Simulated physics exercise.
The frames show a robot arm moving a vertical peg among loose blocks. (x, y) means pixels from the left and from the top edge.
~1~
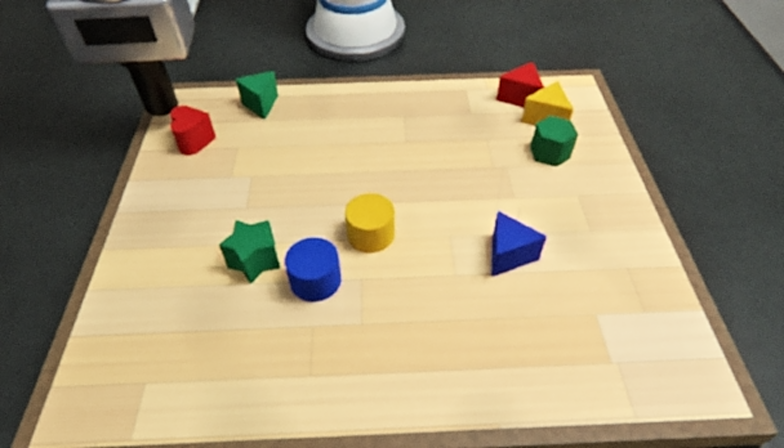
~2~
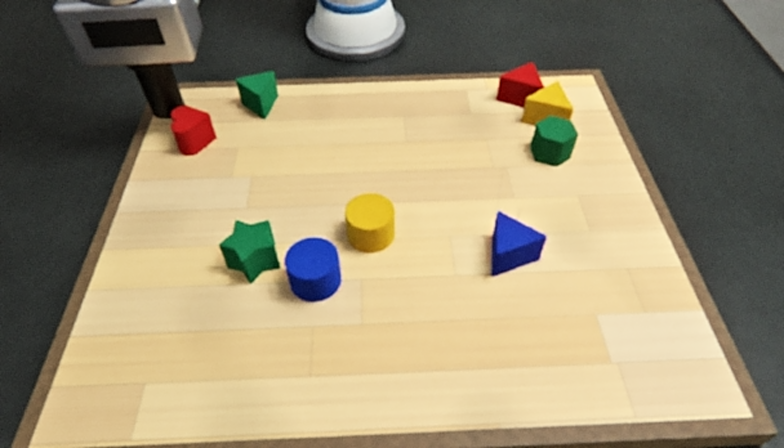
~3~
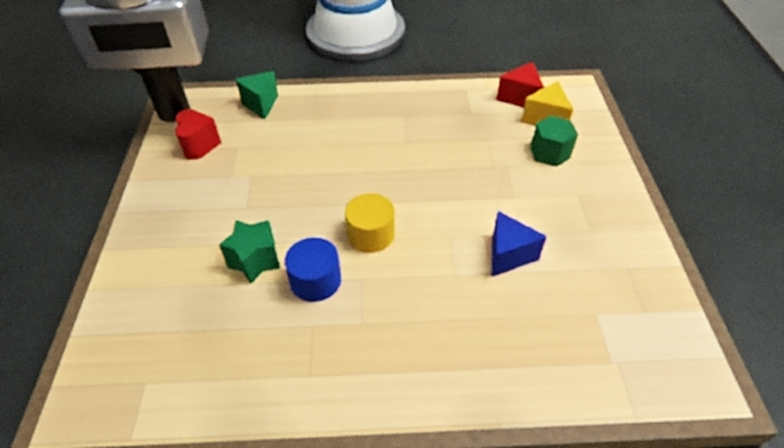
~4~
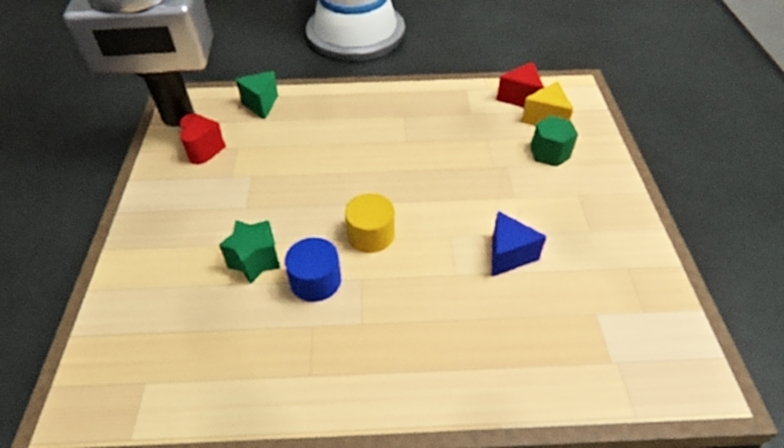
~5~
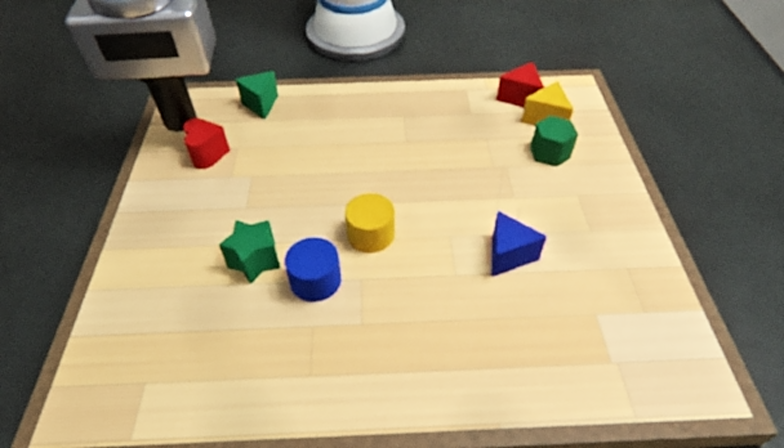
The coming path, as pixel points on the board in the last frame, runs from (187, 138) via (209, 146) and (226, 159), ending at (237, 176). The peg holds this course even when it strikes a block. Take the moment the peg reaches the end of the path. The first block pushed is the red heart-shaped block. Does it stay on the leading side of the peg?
Kept ahead.
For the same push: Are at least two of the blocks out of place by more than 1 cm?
No, it doesn't check out.
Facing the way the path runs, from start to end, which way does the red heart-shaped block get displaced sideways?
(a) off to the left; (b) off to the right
It's b.
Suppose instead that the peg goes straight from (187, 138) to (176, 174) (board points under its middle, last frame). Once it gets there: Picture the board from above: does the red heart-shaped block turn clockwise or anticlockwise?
Viewed from the top, it goes anticlockwise.
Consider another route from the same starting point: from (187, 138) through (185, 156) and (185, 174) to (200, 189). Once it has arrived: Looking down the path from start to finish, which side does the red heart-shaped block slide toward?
Heads left.
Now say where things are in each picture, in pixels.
Lower end of the peg at (163, 107), tops of blocks, red heart-shaped block at (186, 117), green three-sided block at (256, 81), in the first picture.
Peg at (169, 109), blocks as before, in the second picture.
Peg at (175, 113), red heart-shaped block at (191, 121), in the third picture.
Peg at (179, 117), red heart-shaped block at (196, 126), in the fourth picture.
Peg at (181, 122), red heart-shaped block at (200, 130), green three-sided block at (256, 81), in the fifth picture.
On the path given first. Halfway along, peg at (213, 136); red heart-shaped block at (222, 151), turned 35° clockwise.
At the end, peg at (231, 160); red heart-shaped block at (230, 178), turned 65° clockwise; green three-sided block not moved.
